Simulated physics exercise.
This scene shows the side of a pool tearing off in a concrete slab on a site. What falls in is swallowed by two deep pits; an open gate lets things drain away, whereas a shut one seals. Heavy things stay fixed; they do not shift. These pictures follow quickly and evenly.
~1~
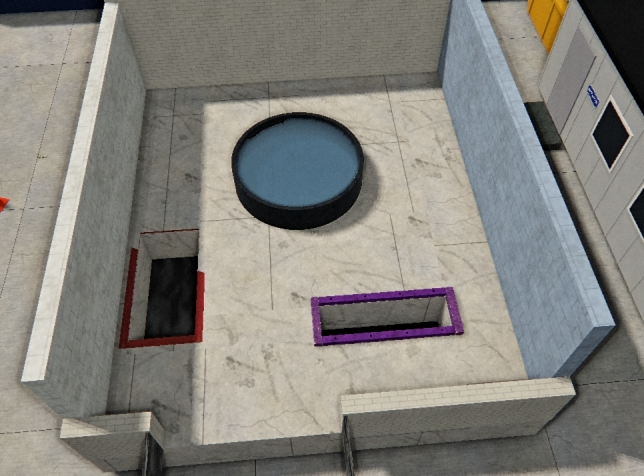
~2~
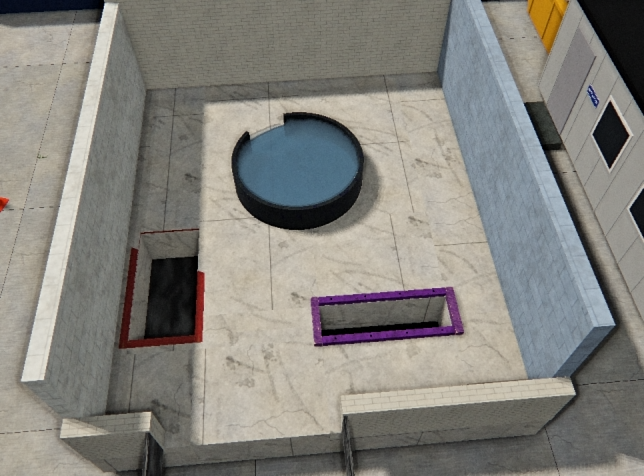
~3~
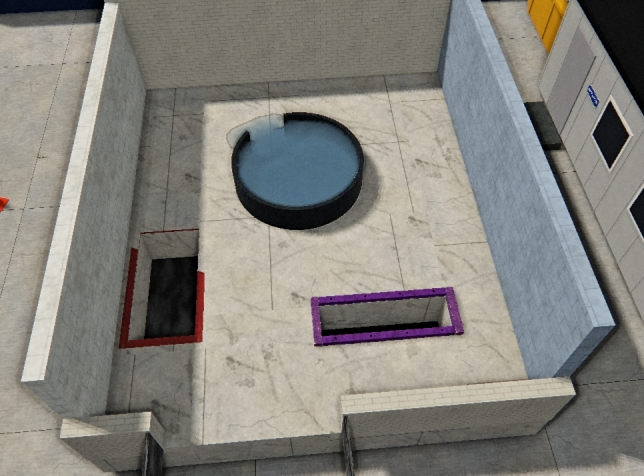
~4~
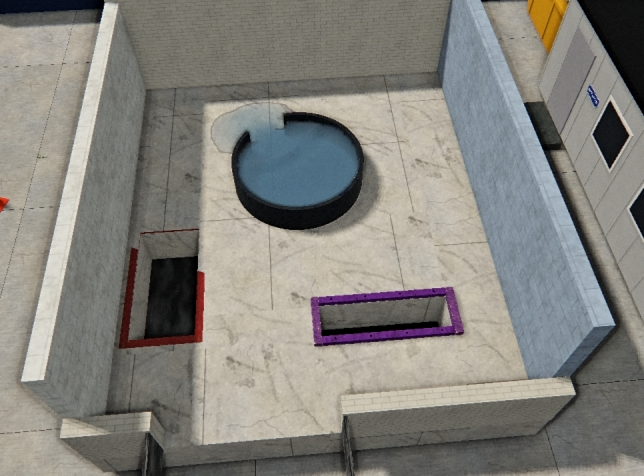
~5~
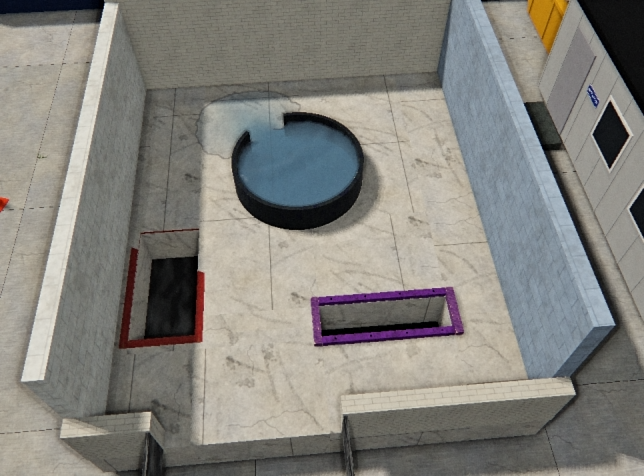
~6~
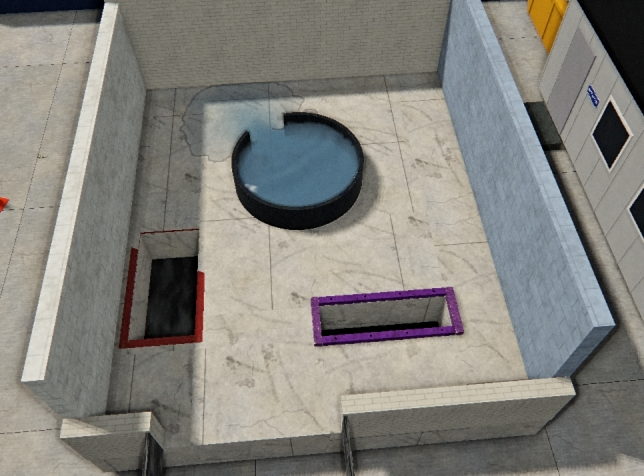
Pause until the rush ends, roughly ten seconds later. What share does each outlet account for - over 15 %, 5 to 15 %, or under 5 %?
Breakdown: The gate accounts for under 5 %; the red pit accounts for over 15 %; the purple pit accounts for under 5 %.
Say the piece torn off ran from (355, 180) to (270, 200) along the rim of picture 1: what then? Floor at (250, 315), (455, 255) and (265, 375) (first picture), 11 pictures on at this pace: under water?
Well, the first is hit by the spill, the next hit by the spill, the last hit by the spill.
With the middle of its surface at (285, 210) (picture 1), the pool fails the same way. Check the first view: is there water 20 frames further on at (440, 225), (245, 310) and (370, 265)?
Checking the three spots, I get high and dry, high and dry, high and dry.
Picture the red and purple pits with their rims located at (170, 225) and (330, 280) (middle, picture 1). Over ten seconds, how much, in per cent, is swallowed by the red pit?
Red: 35 %.
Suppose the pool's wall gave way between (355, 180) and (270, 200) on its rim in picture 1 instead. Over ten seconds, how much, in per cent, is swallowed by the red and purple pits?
Estimates in per cent: Red 8, purple 20.
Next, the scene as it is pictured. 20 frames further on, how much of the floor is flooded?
Share estimate: About 30 per cent.
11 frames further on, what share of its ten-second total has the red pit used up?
Roughly 0 %.
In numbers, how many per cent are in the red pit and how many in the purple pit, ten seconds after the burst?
In order, near 24 and 0 in a hundred.
A moment on, water covers 15 % of the floor; the gate 0 %, the red pit 0 %, the purple pit 0 %.
Next, water covers 15 % of the floor; the gate 0 %, the red pit 0 %, the purple pit 0 %.
Then, water covers 30 % of the floor; the gate 0 %, the red pit 0 %, the purple pit 0 %.
Later, water covers 50 % of the floor; the gate 0 %, the red pit 11 %, the purple pit 0 %.
In the end, water covers 75 % of the floor; the gate 1 %, the red pit 24 %, the purple pit 0 %.
